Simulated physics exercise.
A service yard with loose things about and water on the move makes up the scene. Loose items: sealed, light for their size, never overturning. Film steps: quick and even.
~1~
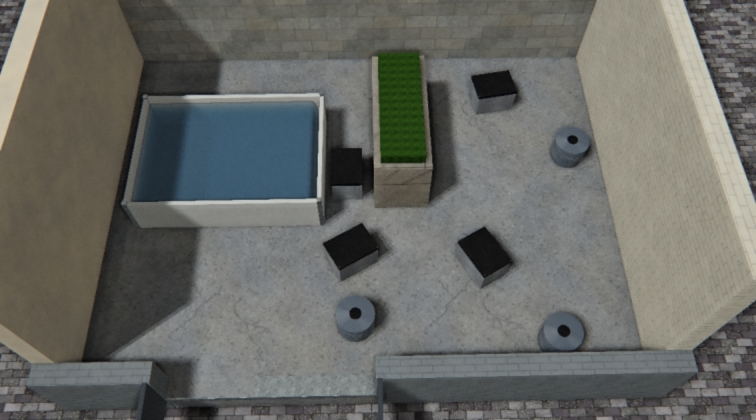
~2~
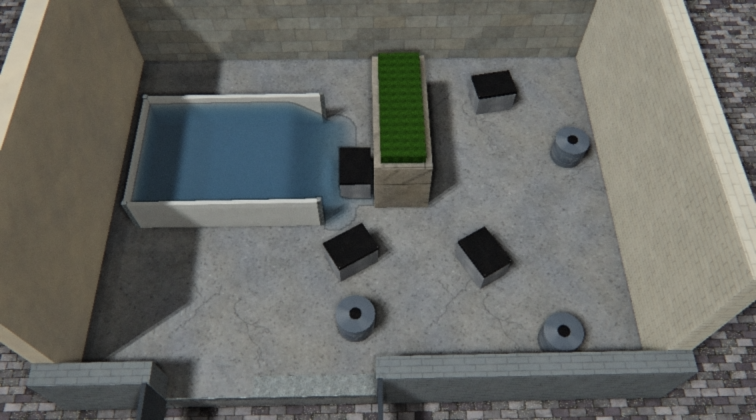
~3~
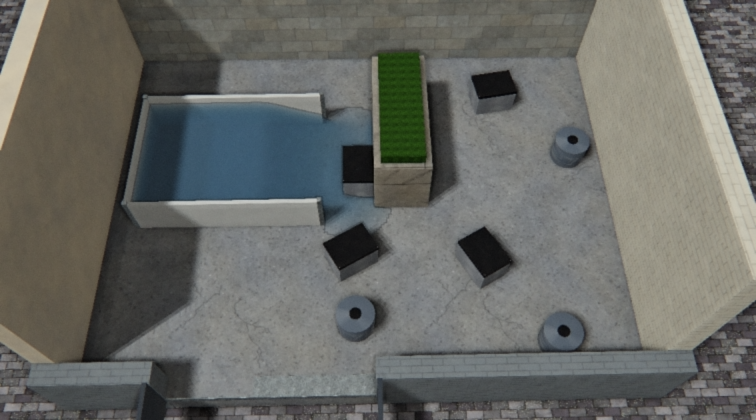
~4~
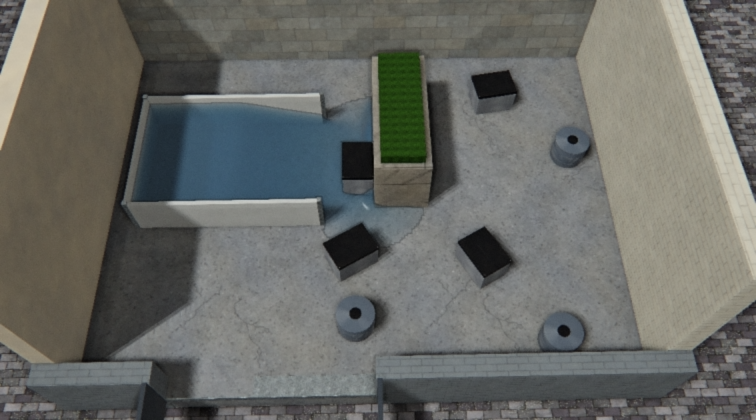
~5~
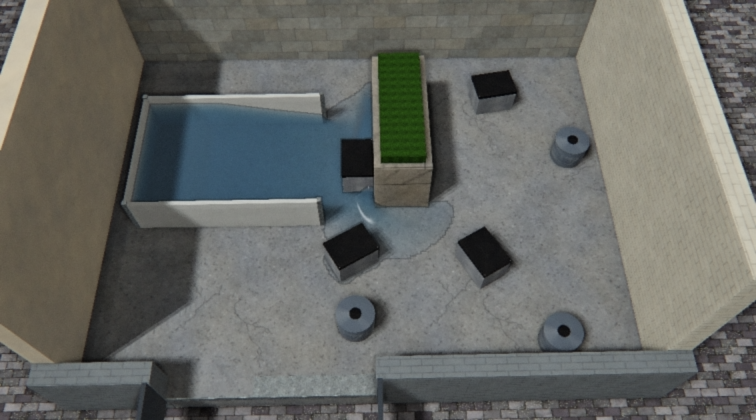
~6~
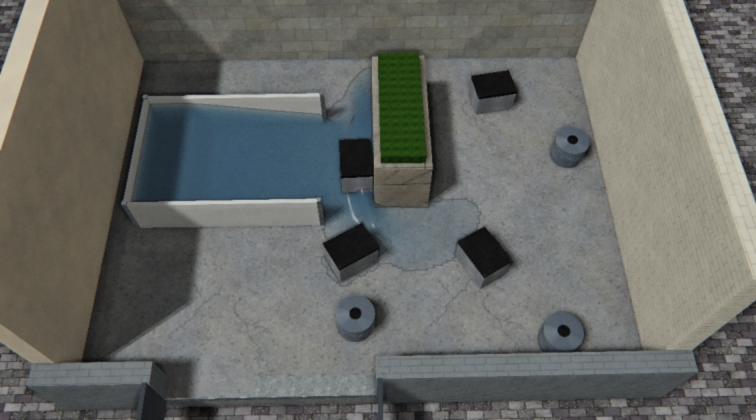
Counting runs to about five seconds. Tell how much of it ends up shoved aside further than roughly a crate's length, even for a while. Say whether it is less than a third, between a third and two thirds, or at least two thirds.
Two thirds plus.
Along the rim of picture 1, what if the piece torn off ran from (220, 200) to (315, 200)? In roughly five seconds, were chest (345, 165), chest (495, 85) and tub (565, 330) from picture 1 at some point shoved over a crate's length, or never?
Falls short, falls short, travels that far.
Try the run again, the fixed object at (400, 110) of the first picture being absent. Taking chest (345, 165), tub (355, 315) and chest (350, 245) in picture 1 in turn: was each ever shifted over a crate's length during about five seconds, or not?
In order: Got displaced, stayed put, stayed put.
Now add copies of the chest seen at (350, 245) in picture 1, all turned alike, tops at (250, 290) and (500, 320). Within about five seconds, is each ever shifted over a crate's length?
Going one by one, I'd say not displaced that far for the first and gets shoved clear for the second.
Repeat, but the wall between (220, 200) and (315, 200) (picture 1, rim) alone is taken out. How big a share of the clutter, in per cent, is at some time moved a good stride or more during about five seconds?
It comes to roughly 40 %.
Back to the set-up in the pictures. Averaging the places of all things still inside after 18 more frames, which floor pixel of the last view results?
In the last view, somewhere about (571, 238).
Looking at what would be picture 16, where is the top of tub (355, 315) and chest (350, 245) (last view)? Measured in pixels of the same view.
Near (352, 360) and (311, 326).
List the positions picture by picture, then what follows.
In the first picture, a chest at (347, 166), on the bottom; a chest at (350, 245) rests on the ground; 0 of 7 have shifted.
In the second picture, a chest at (355, 165), on the bottom, close to its start; a chest at (350, 245), on the bottom; 1 of 7 have shifted.
In the third picture, a chest at (358, 163), on the bottom, close to its start; a chest at (350, 245) rests on the ground; 1 of 7 have shifted.
In the fourth picture, a chest at (358, 160), afloat, close to its start; a chest at (350, 245), on the bottom; 1 of 7 have shifted.
In the fifth picture, a chest at (357, 157) floats, close to its start; a chest at (350, 245), on the bottom; 1 of 7 have shifted.
In the sixth picture, a chest at (356, 157) floats, close to its start; a chest at (350, 245) rests on the ground; 1 of 7 have shifted.
A moment on, 0 of 7 are well off their spots; 1 afloat.
Next, 4 of 7 are well off their spots; 2 afloat.
Later, 6 of 7 are well off their spots; 3 afloat.
In the end, 6 of 7 are well off their spots, and 6 have been at some point; 3 afloat.
